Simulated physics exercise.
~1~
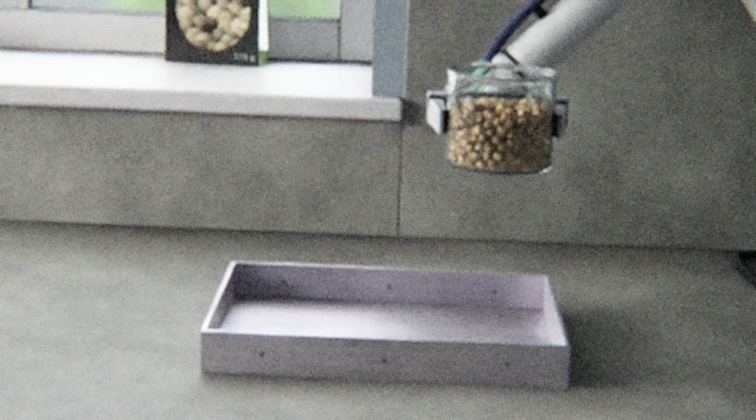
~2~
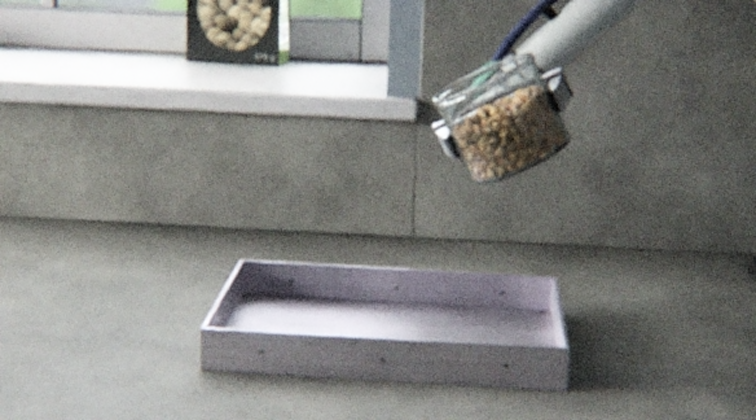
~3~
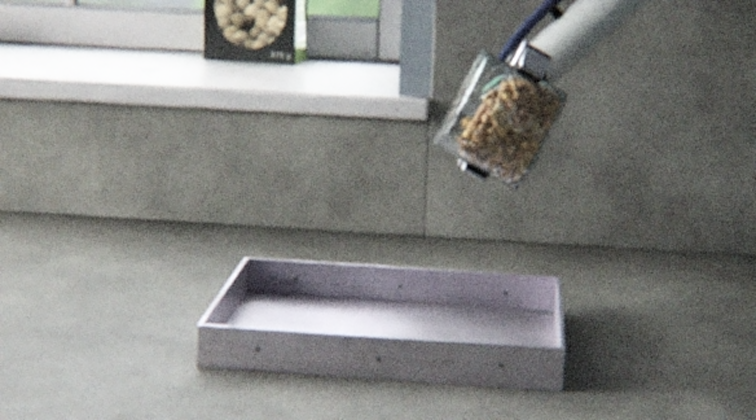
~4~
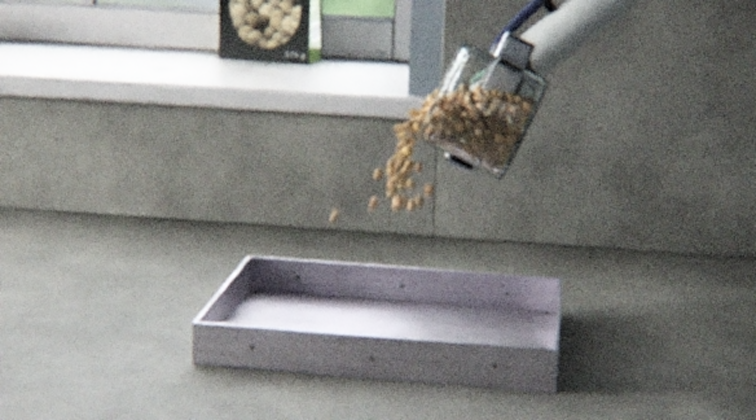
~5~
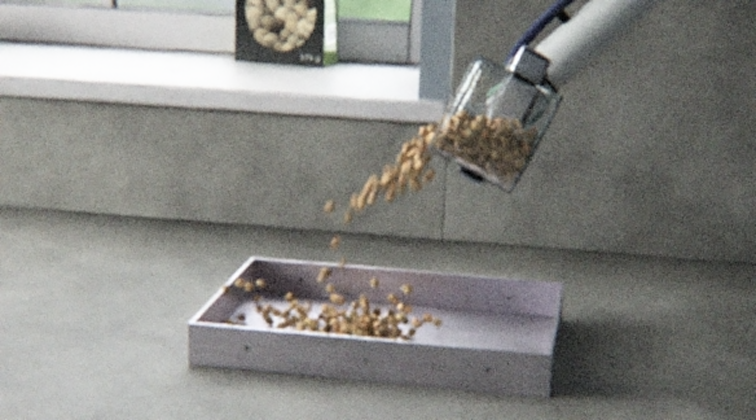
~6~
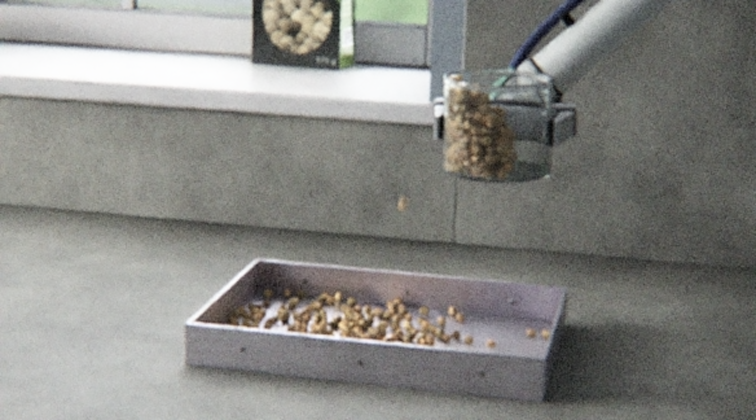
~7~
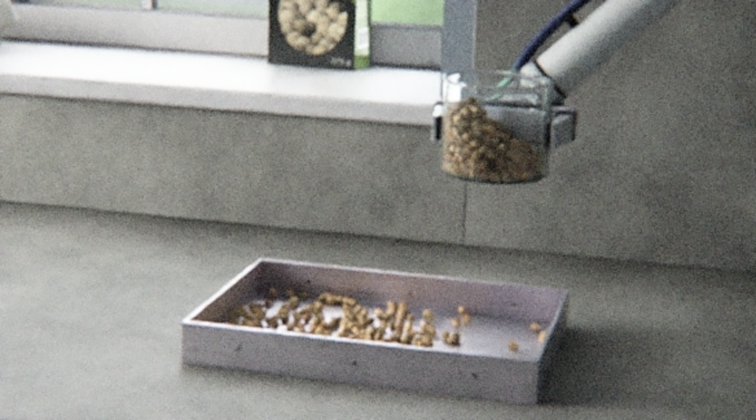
On a grey stone-like surface beside a pale windowsill, seen from the front and slightly above, a robot arm reaches in from the upper right. It grips a clear cup of dried chickpeas above a shallow, pale lilac tray, while a dark packet stands on the sill at upper left. The arm tips the cup to the left until the chickpeas spill over its rim. They stream down and scatter across the tray. The arm then turns the cup upright as a last few fall. The cup ends level, still holding most of the chickpeas, with the rest lying in the tray.
